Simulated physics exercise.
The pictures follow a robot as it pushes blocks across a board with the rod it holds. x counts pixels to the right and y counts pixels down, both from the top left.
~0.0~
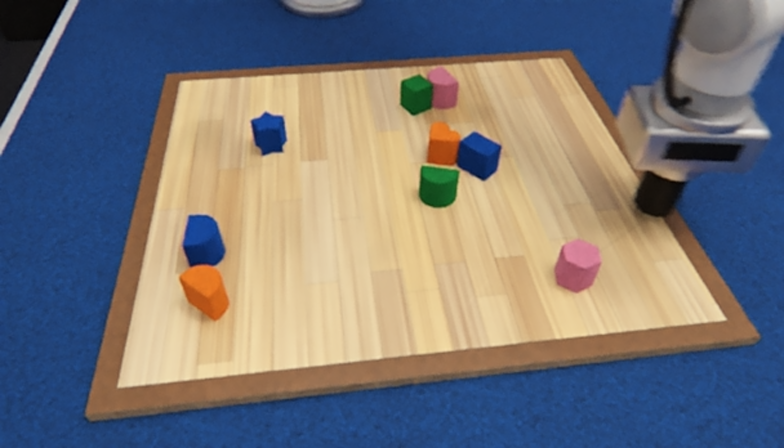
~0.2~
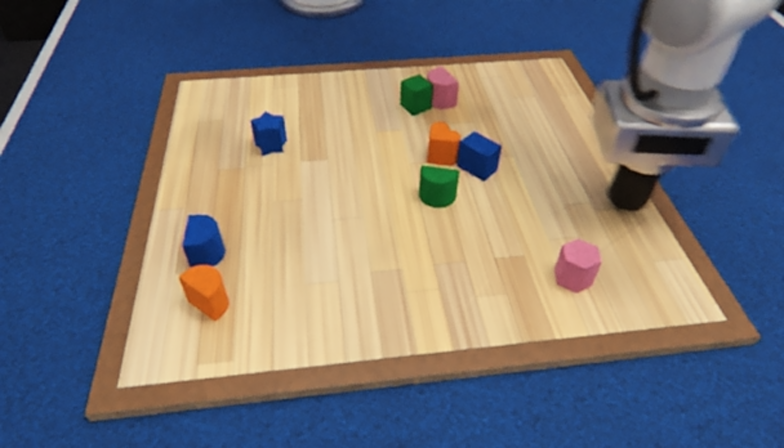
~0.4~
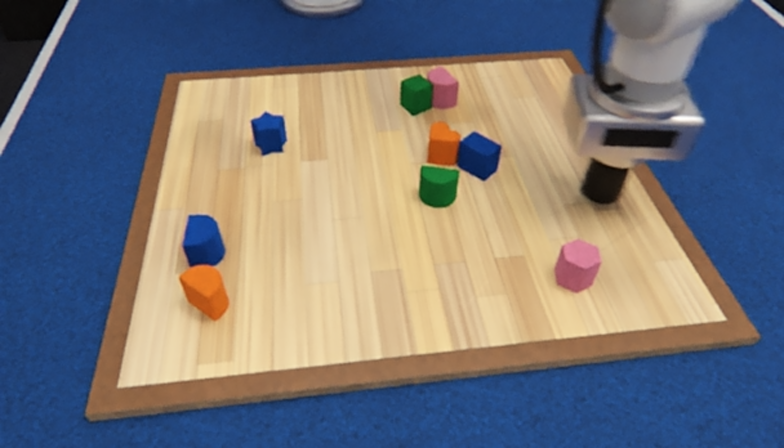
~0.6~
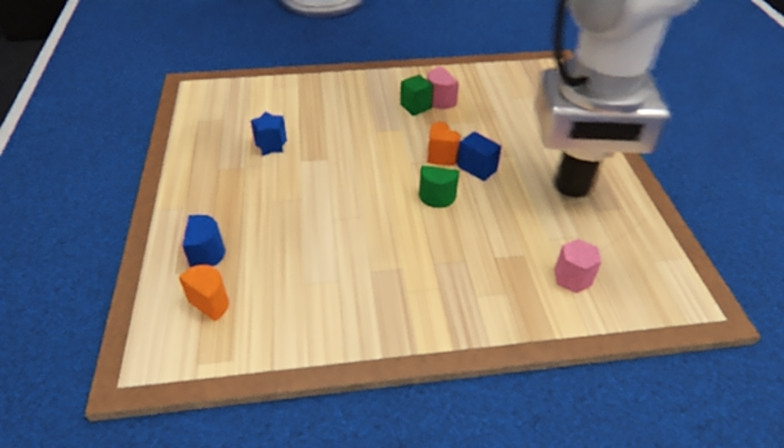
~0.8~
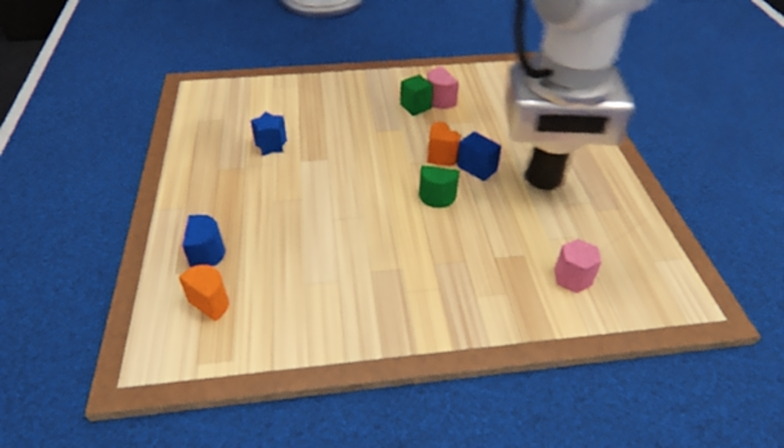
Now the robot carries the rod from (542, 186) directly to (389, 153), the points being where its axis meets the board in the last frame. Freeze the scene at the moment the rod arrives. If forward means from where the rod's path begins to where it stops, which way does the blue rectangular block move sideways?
With start-to-end as forward, it shifts left.
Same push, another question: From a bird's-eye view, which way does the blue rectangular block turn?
My prediction: CCW.
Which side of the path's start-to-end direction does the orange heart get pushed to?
It goes toward the right-hand side.
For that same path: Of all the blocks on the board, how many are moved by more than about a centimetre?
Expect two.
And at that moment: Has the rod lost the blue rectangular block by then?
Answer: No.
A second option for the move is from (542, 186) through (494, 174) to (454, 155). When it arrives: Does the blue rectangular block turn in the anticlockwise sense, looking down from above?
Going by the path, yes.
On the path given first. One third of the way, rod at (490, 166); orange heart at (428, 128), turned 45° clockwise; blue rectangular block at (456, 142), turned 20° anticlockwise.
Two thirds of the way, rod at (438, 155); orange heart at (404, 122); blue rectangular block at (403, 137), turned 45° anticlockwise.
At the end, rod at (389, 145); green half-round block unmoved; orange heart at (374, 108), turned 170° clockwise; blue rectangular block at (353, 134), turned 75° anticlockwise.
